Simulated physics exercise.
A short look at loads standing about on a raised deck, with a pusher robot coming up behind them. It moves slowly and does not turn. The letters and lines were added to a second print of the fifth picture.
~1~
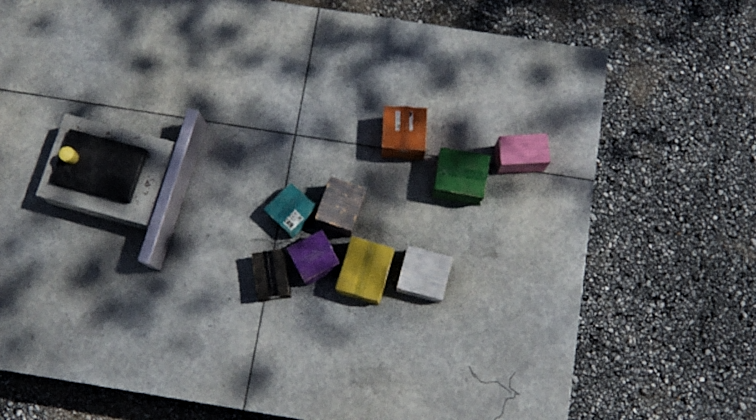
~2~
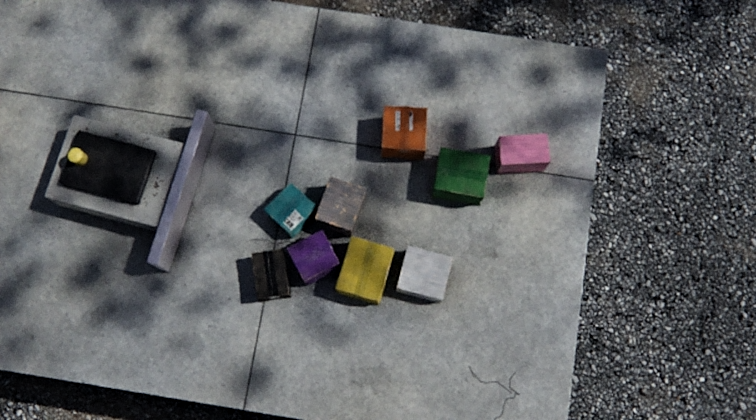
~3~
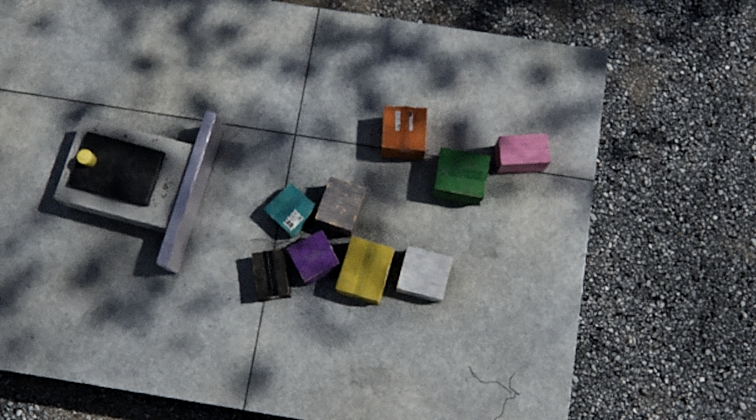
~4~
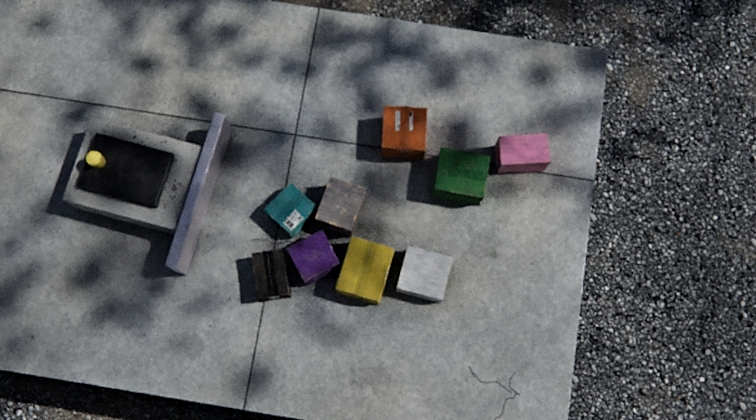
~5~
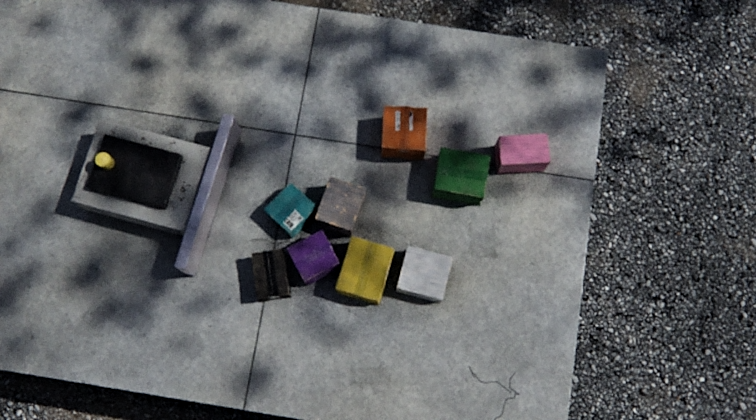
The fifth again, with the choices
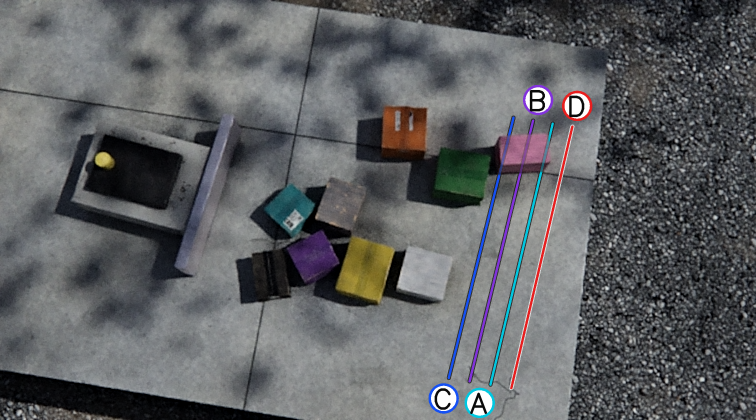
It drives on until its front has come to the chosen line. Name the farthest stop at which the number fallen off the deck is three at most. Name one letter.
The farthest such stop is D.
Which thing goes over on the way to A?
The white crate.
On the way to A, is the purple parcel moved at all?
Yes.
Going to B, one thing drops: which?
It is the white crate.
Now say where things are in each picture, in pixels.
The first frame shows black box (272, 276); purple parcel (314, 258); grey crate (341, 208).
The second frame shows robot (115, 168); orange box (405, 133).
The third frame shows robot (123, 170); pink crate (522, 154).
The fourth frame shows robot (132, 171); turquoise parcel (292, 211).
The fifth frame shows robot (141, 173); black box (272, 276); purple parcel (314, 258); grey crate (341, 208).
On the copy, A at (523, 250); B at (502, 247); C at (482, 244); D at (543, 253).
On D. First, robot (261, 191); black box (309, 316); yellow parcel (384, 279).
Then, robot (382, 210); white crate (545, 306); pink crate (537, 150).
Finally, robot (480, 226); grey crate over the edge; yellow parcel over the edge; three fallen.
By contrast, A is within the limit but short; B is within the limit but short; C is within the limit but short.
